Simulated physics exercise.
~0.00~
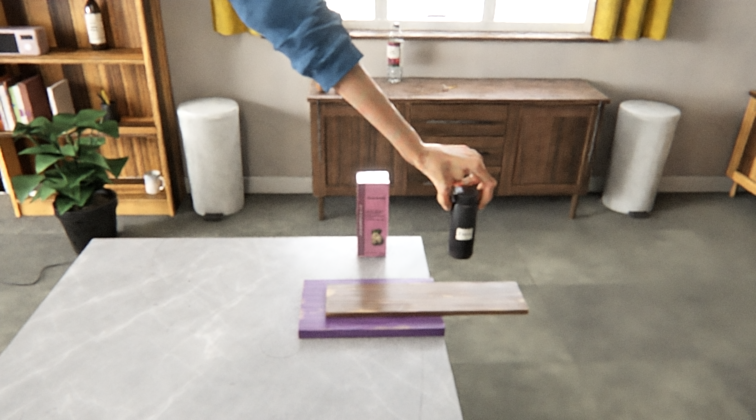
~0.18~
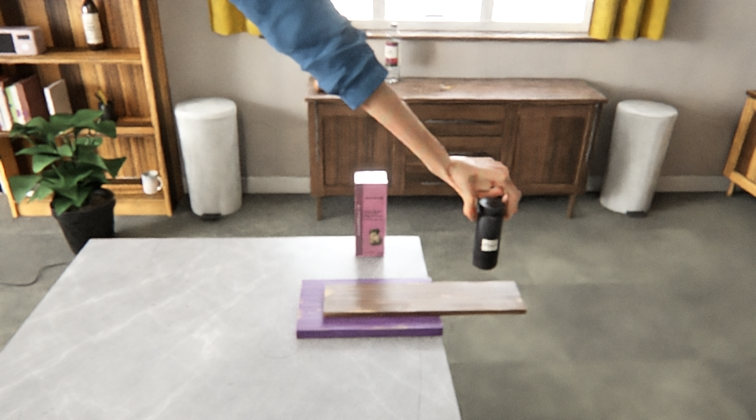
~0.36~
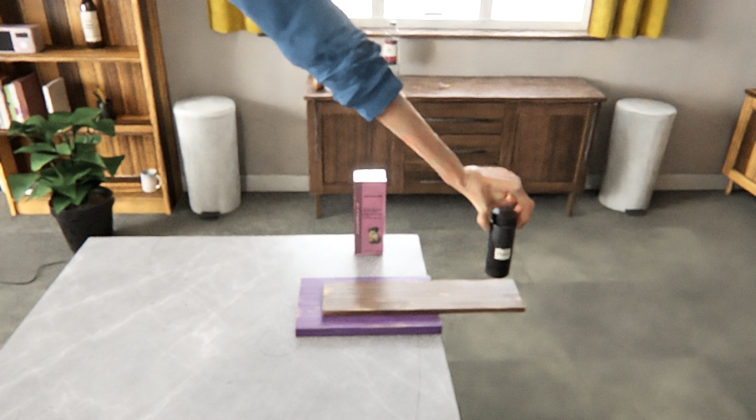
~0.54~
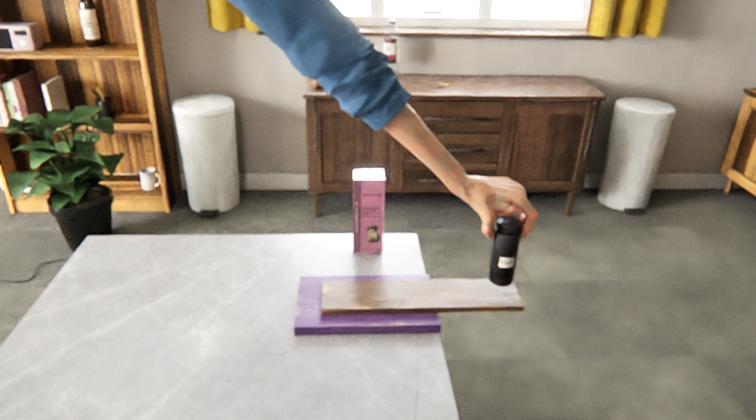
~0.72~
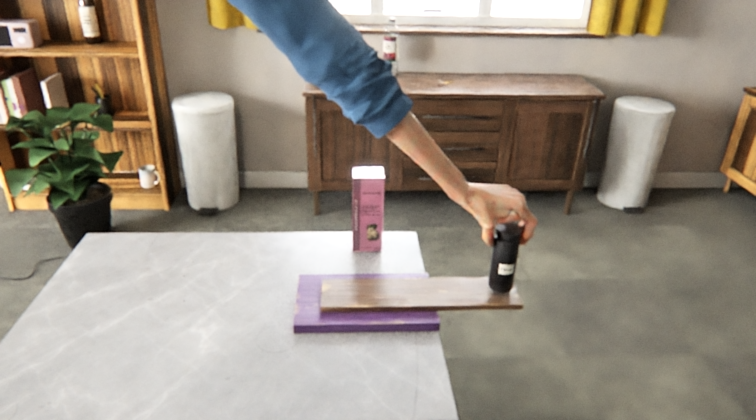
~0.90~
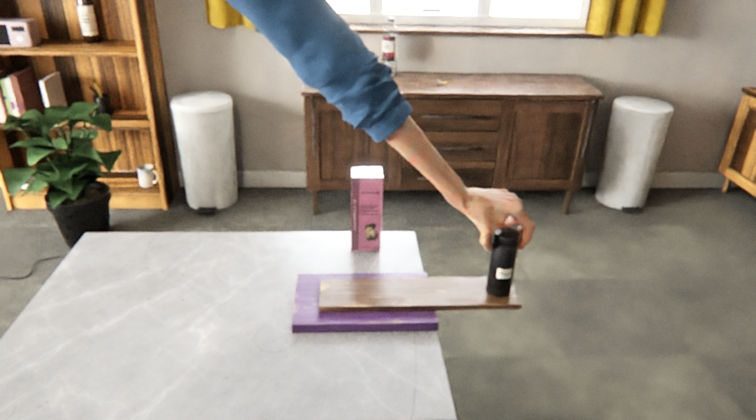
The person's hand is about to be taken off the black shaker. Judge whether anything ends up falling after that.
Something falls.
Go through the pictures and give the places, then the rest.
On its way; black shaker (463, 223); pink carton (372, 215), in the first picture.
On its way; black shaker (488, 234); purple slab (368, 306), in the second picture.
On its way; black shaker (501, 243); brown board (422, 297), in the third picture.
On its way; black shaker (505, 251); pink carton (368, 212), in the fourth picture.
On its way; black shaker (505, 258); purple slab (365, 301), in the fifth picture.
In place under the hand; black shaker (502, 262); brown board (419, 293), in the sixth picture.
After 1.50 s, black shaker and brown board now down on the floor or falling.
After 1.70 s, things are still on the move.
By the end (2.0 s), down on the floor or falling, black shaker and brown board; the other 2 in place. The board comes down.
